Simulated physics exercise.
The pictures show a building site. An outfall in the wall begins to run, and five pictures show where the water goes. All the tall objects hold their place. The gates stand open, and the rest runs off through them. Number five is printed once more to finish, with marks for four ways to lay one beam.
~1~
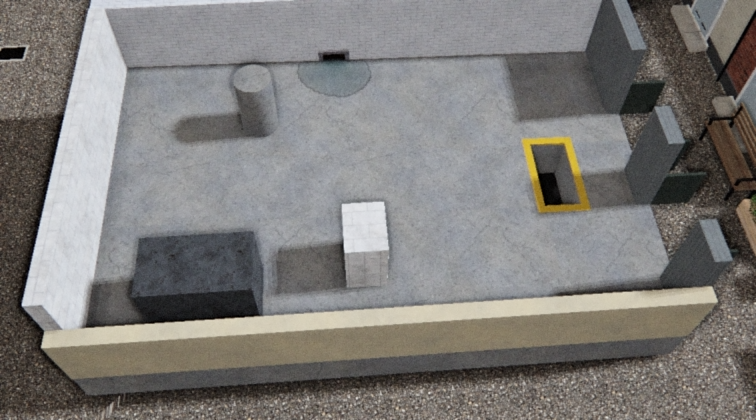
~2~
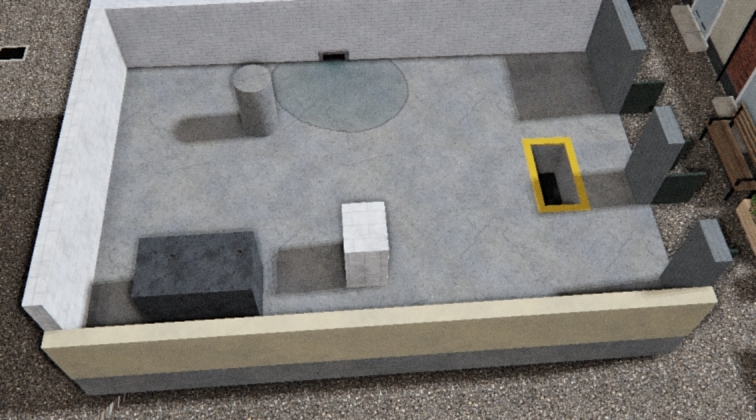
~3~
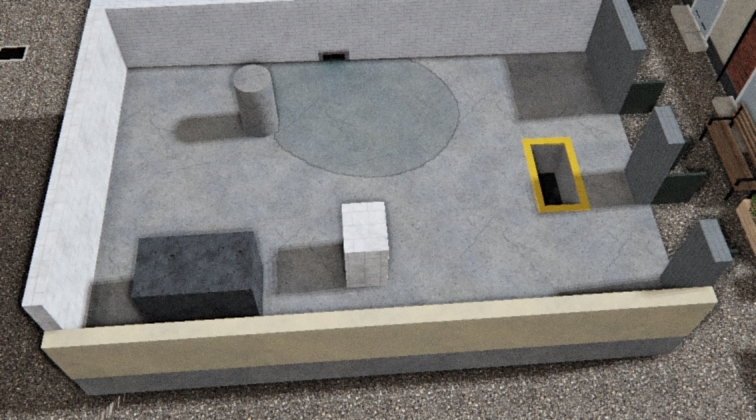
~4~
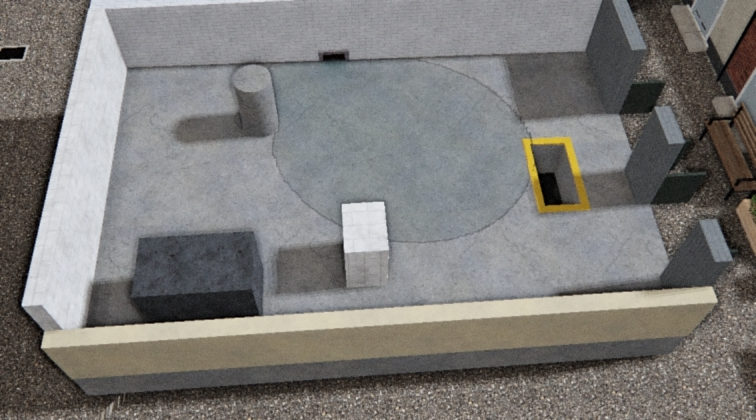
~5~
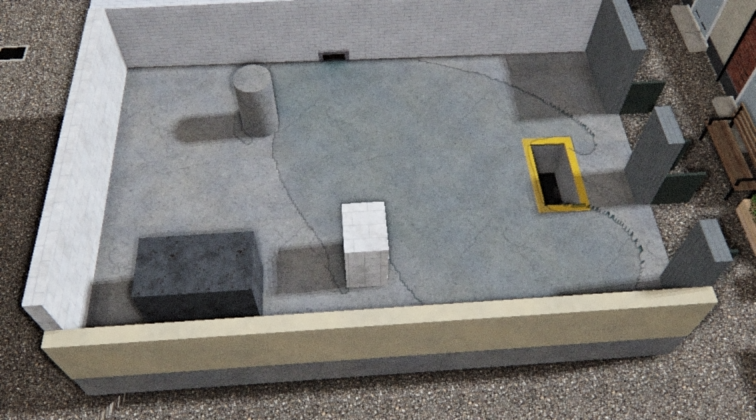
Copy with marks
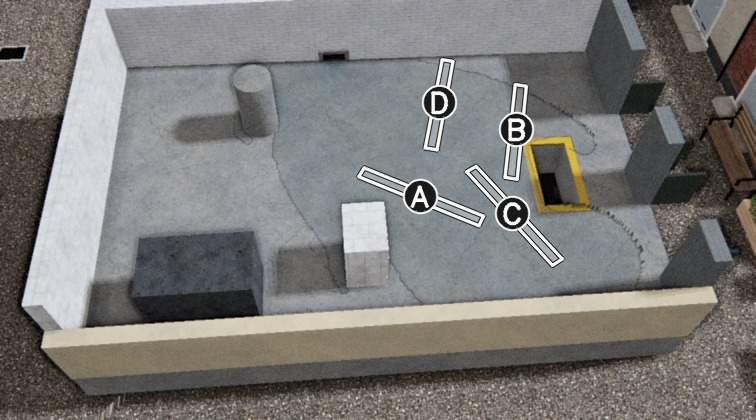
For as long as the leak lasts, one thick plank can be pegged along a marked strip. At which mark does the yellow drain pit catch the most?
Position A.
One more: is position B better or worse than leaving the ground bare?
Position B is worse.
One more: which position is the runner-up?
The answer is C.
On the marked copy, A from (361, 172) to (481, 220); B from (511, 178) to (520, 85); C from (471, 169) to (557, 262); D from (431, 148) to (447, 60).
With A, about 42 % of the stream runs into the yellow drain pit, about 58 % out by the gates.
With B, about 5 % of the stream runs into the yellow drain pit, about 94 % out by the gates.
With C, about 28 % of the stream runs into the yellow drain pit, about 72 % out by the gates.
With D, about 7 % of the stream runs into the yellow drain pit, about 93 % out by the gates.
